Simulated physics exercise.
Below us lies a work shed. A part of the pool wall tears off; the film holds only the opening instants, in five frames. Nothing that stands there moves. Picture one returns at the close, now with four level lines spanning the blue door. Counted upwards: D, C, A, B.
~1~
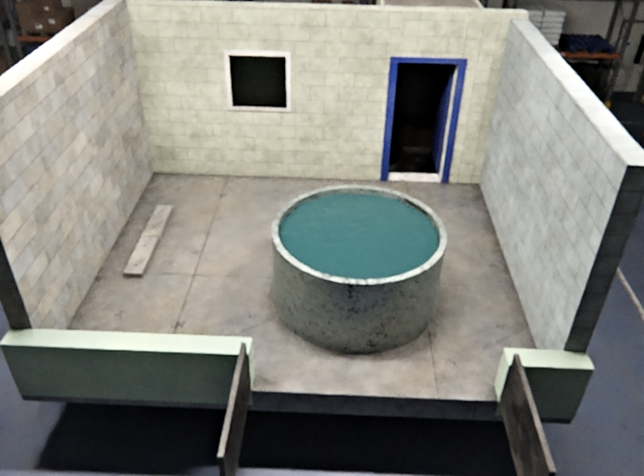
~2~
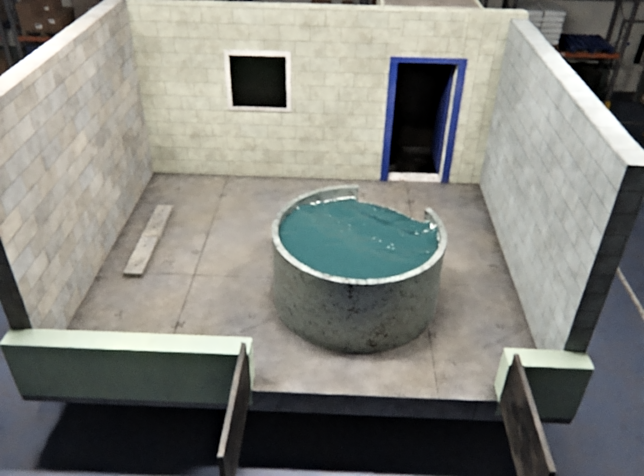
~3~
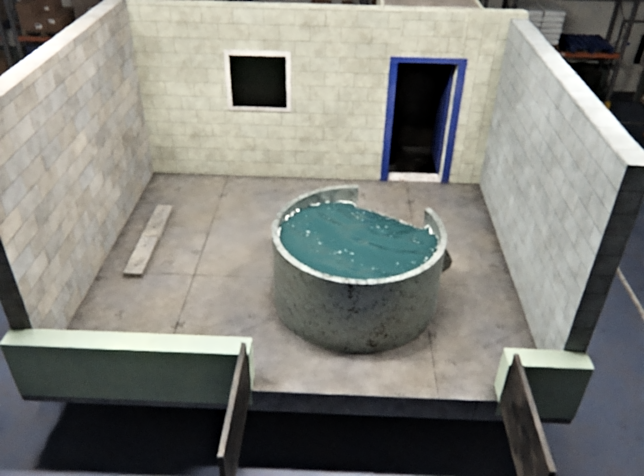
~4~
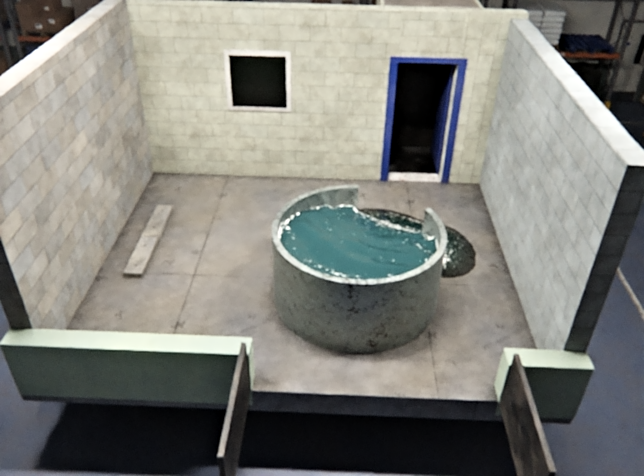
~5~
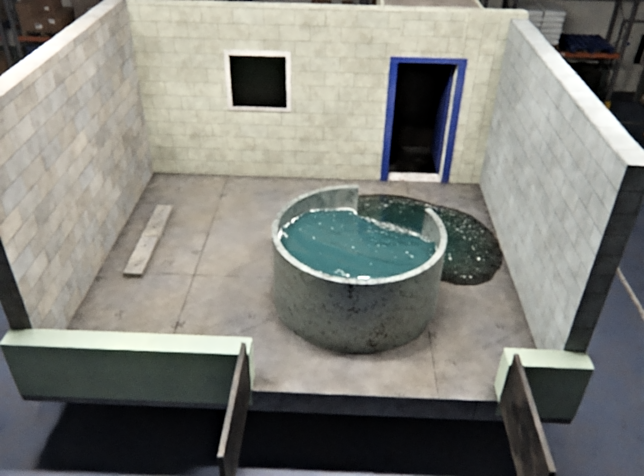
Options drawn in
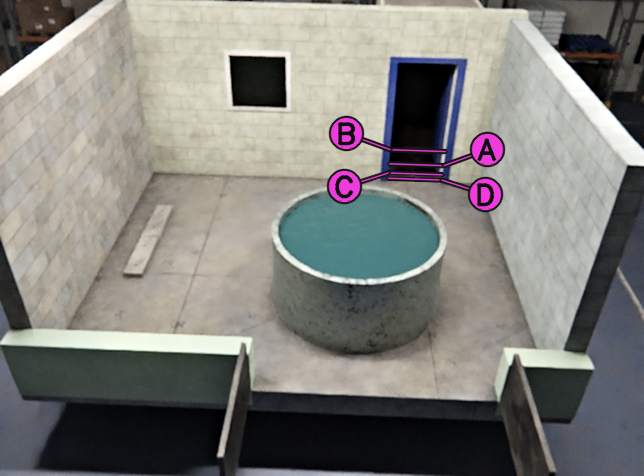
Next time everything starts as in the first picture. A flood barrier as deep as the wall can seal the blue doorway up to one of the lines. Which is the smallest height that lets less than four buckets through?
Go for B.
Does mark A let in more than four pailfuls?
Yes.
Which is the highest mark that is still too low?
A it is.
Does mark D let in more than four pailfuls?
Yes.
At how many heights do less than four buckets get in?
One of the four.
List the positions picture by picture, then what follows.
The first frame shows water in the pool at rest, its middle at (359, 234); foot of the blue doorway at (414, 181); open gate at (378, 339).
In the second frame, water covers 1 % of the ground, its front hidden from here.
In the third frame, water covers 4 % of the ground, its front hidden from here.
The fourth frame shows front seen at (462, 243), 10 % of the ground wet.
The fifth frame shows front seen at (471, 219), 18 % of the ground wet.
On the marked copy, A at (416, 164); B at (418, 150); C at (415, 173); D at (414, 179); from the bottom up D, C, A, B.
If A is chosen, about 10 bucketfuls get in.
If B is chosen, a splash gets over, under a bucket.
If C is chosen, dozens of bucketfuls pour in.
If D is chosen, dozens of bucketfuls pour in.
